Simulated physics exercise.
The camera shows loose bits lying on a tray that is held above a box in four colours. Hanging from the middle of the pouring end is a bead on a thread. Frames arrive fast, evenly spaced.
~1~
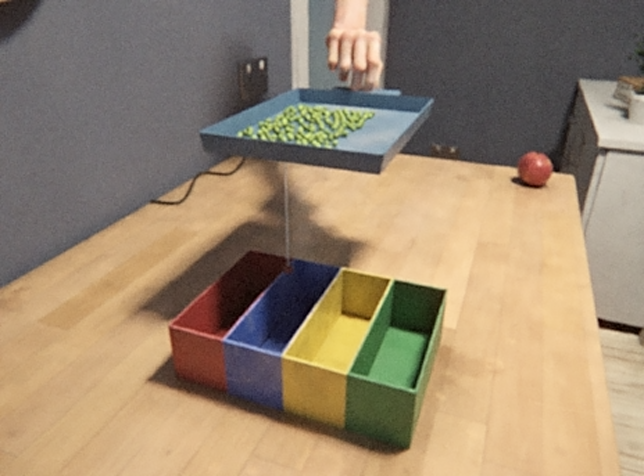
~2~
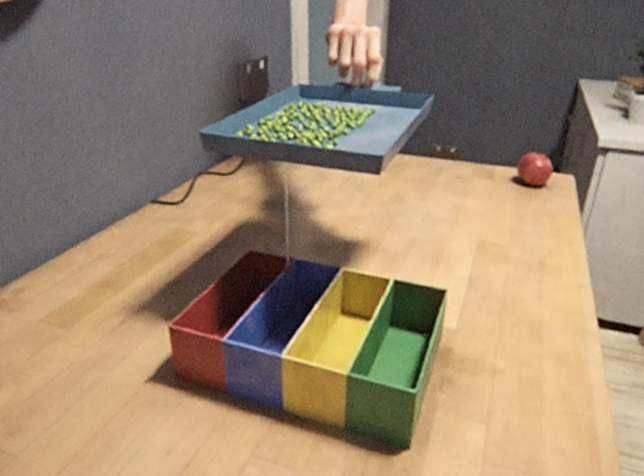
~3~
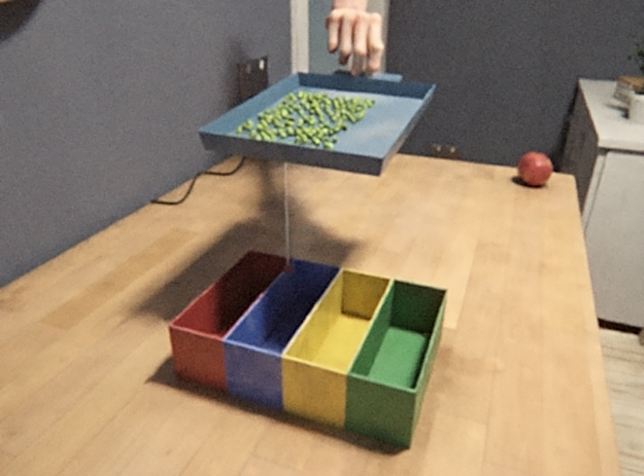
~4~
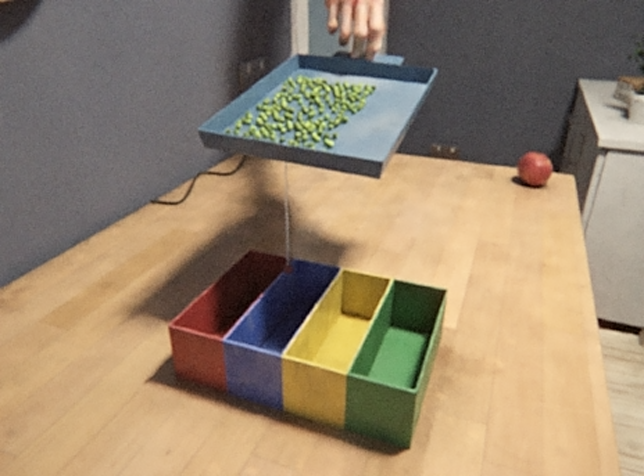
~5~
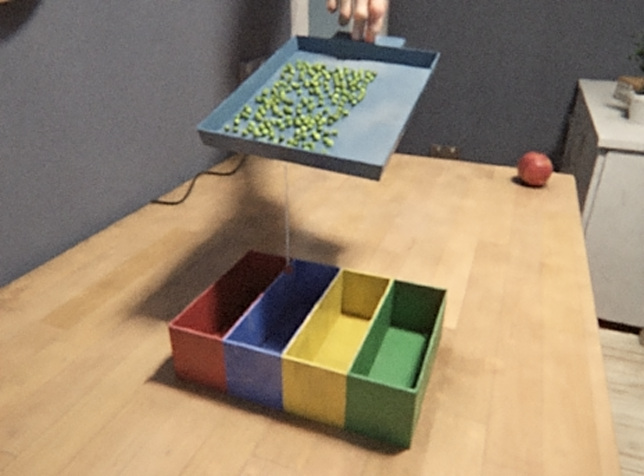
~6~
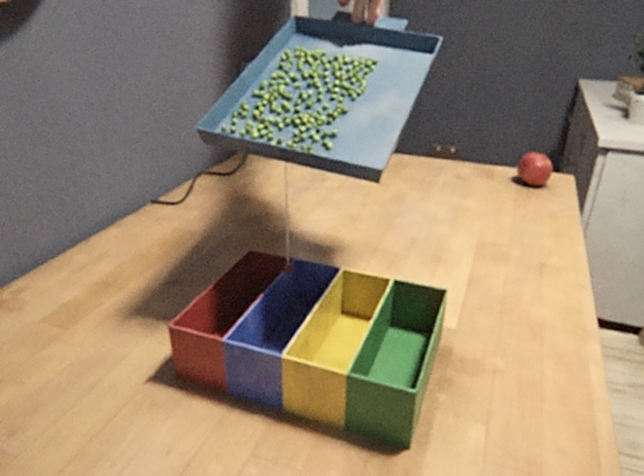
Hand tilting a blue tray of green peas toward the camera above a box with red, blue, yellow and green compartments.
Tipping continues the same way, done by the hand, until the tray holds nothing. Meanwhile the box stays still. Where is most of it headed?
Mostly to the yellow cell.
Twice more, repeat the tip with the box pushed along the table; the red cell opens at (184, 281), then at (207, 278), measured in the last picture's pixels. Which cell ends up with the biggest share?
For the first position it is that green cell, and for the second it is the green one.
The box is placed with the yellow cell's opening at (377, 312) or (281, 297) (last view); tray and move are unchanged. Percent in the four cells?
It would be roughly 100 per cent for the first and roughly 80 per cent for the second.
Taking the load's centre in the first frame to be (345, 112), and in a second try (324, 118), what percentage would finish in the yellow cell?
Close to 80 per cent, followed by close to 70 per cent.
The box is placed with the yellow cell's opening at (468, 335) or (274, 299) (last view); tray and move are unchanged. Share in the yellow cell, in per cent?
It comes to roughly 0 per cent in one try and roughly 20 per cent in the next.
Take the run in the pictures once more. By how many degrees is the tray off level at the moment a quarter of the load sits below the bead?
Approx. reading: About 105°.
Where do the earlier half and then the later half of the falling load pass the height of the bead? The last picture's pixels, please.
Roughly at (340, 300) first, and then at (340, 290).
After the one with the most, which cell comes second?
The runner-up: That blue cell.
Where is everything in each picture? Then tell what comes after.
Corners of the pouring end near (203, 131) and (381, 153), level; middle of the load near (306, 128), dried peas; bead on its thread near (288, 269); red cell near (198, 354); blue cell near (254, 370); yellow cell near (314, 387); green cell near (379, 406), in the first picture.
Corners of the pouring end near (203, 131) and (381, 154), level; middle of the load near (306, 126), in the second picture.
Corners of the pouring end near (203, 130) and (381, 156), tipped barely, lowest at the right corner; middle of the load near (306, 120), in the third picture.
Corners of the pouring end near (202, 128) and (380, 159), tipped a little, lowest at the right corner; middle of the load near (306, 111), in the fourth picture.
Corners of the pouring end near (201, 127) and (380, 163), tipped clearly, lowest at the right corner; middle of the load near (305, 103), in the fifth picture.
Corners of the pouring end near (200, 126) and (380, 166), tipped clearly, lowest at the right corner; middle of the load near (304, 98), the whole lot on the move; red cell near (198, 354); blue cell near (254, 370); yellow cell near (314, 387); green cell near (379, 406), in the sixth picture.
Shortly afterwards, tray tipped steeply; all but a few on the tray; only a few in the green cell; only a few in the yellow cell; a little falling or outside the box.
Next, tray tipped past a quarter turn; near half on the tray; near a quarter in the yellow cell; a little in the green cell; only a few in the blue cell; near a quarter falling or outside the box.
Some moments later, tray tipped past a quarter turn; near two thirds in the yellow cell; near a quarter in the blue cell; a little in the green cell; only a few in the red cell; only a few falling or outside the box.
In the end, tray tipped past a quarter turn; near two thirds in the yellow cell; near a quarter in the blue cell; a little in the green cell; only a few in the red cell; only a few outside the box.
